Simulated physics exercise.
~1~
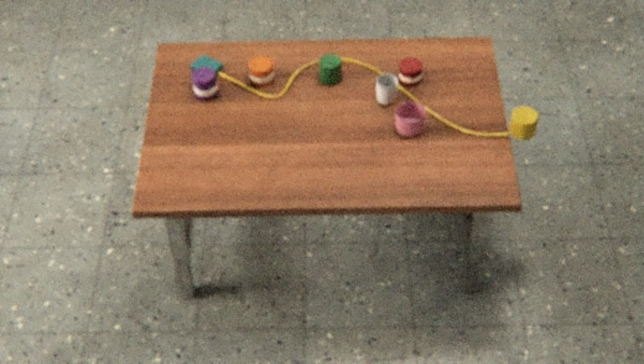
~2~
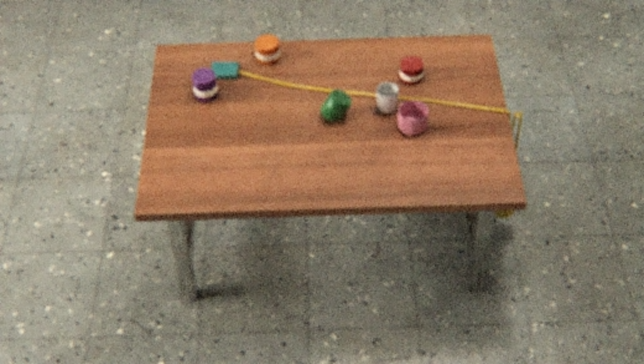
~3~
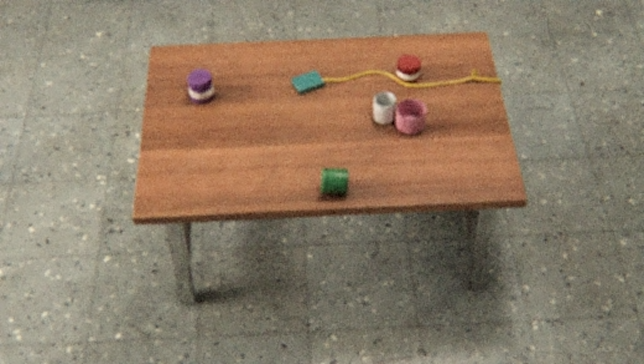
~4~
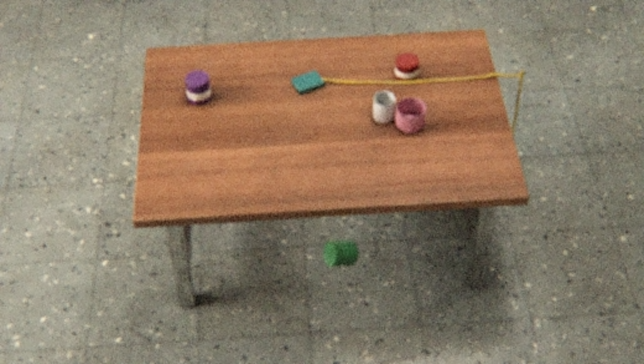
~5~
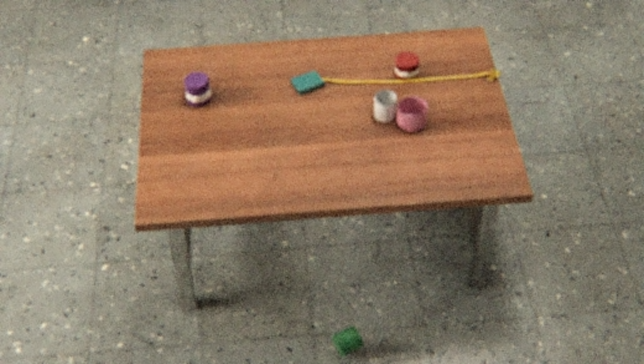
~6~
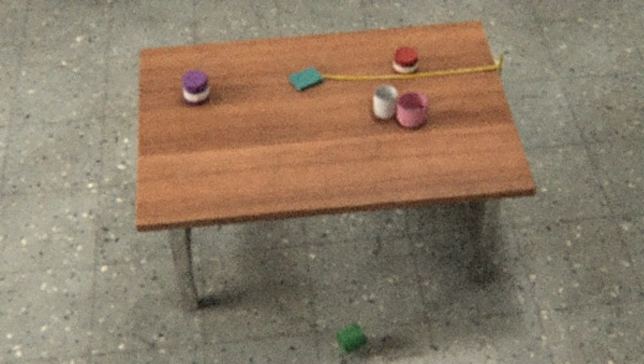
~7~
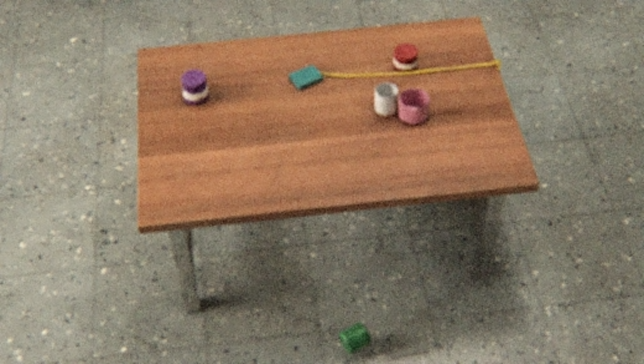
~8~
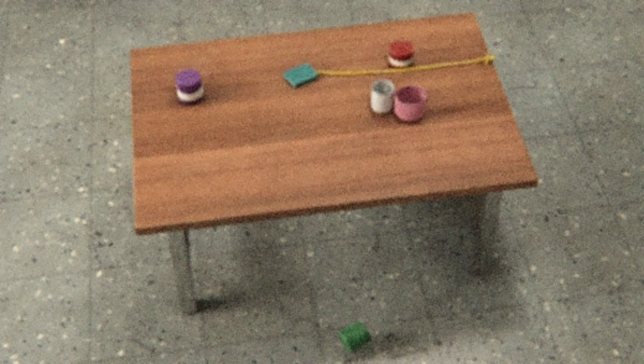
A green tub rolls off the table's front edge after a yellow cable sweeps across it.
